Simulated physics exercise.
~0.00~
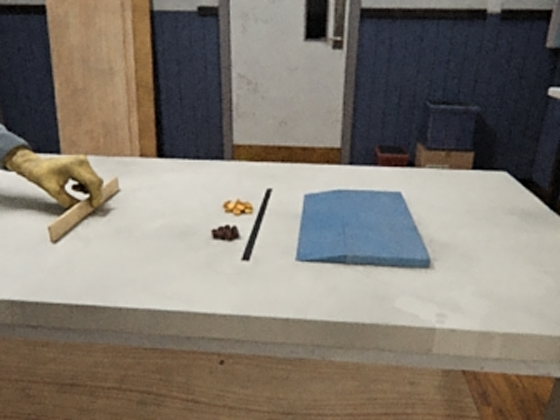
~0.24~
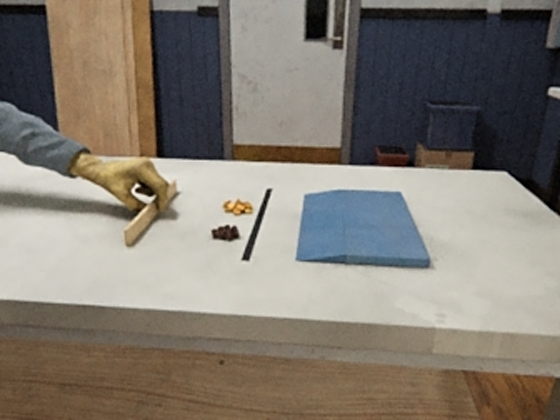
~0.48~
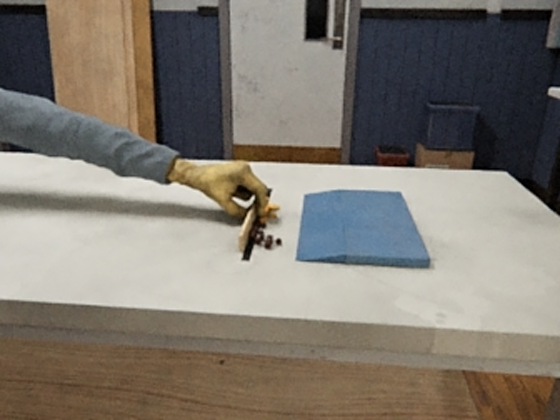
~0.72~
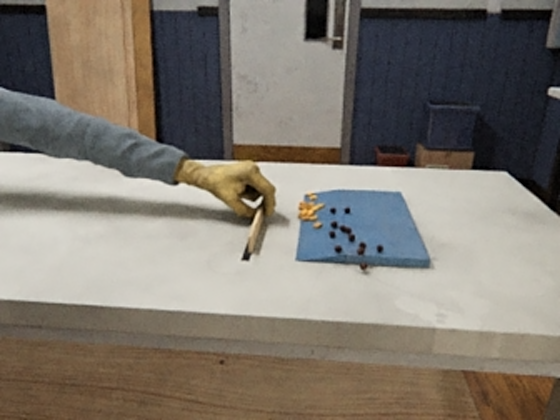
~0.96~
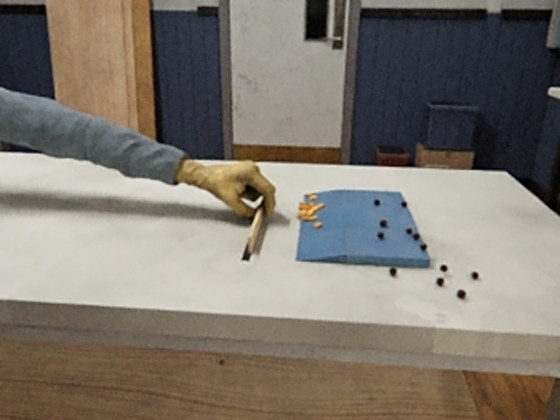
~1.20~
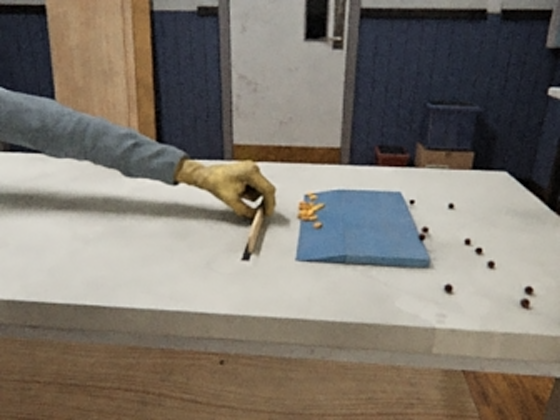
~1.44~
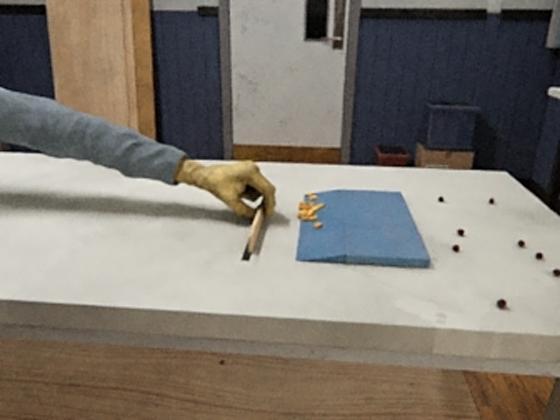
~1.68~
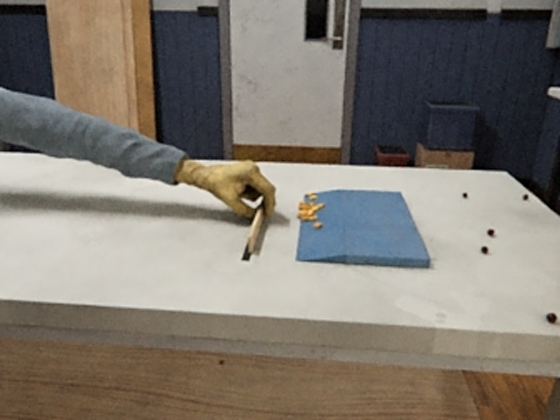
On a pale tabletop in a room with dark blue wall panels, a yellow-gloved hand holds a strip of wood upright at the left. It sweeps the strip rightward toward two small piles, one orange-yellow and one dark, lying before a line of black tape and a low blue wedge. The strip pushes both piles along and stops at the tape. The dark pieces roll on over the wedge, scattering across the table beyond it toward the right edge. The orange-yellow pieces halt around the wedge's near edge, some on it and some short, and stay there while the hand keeps still.
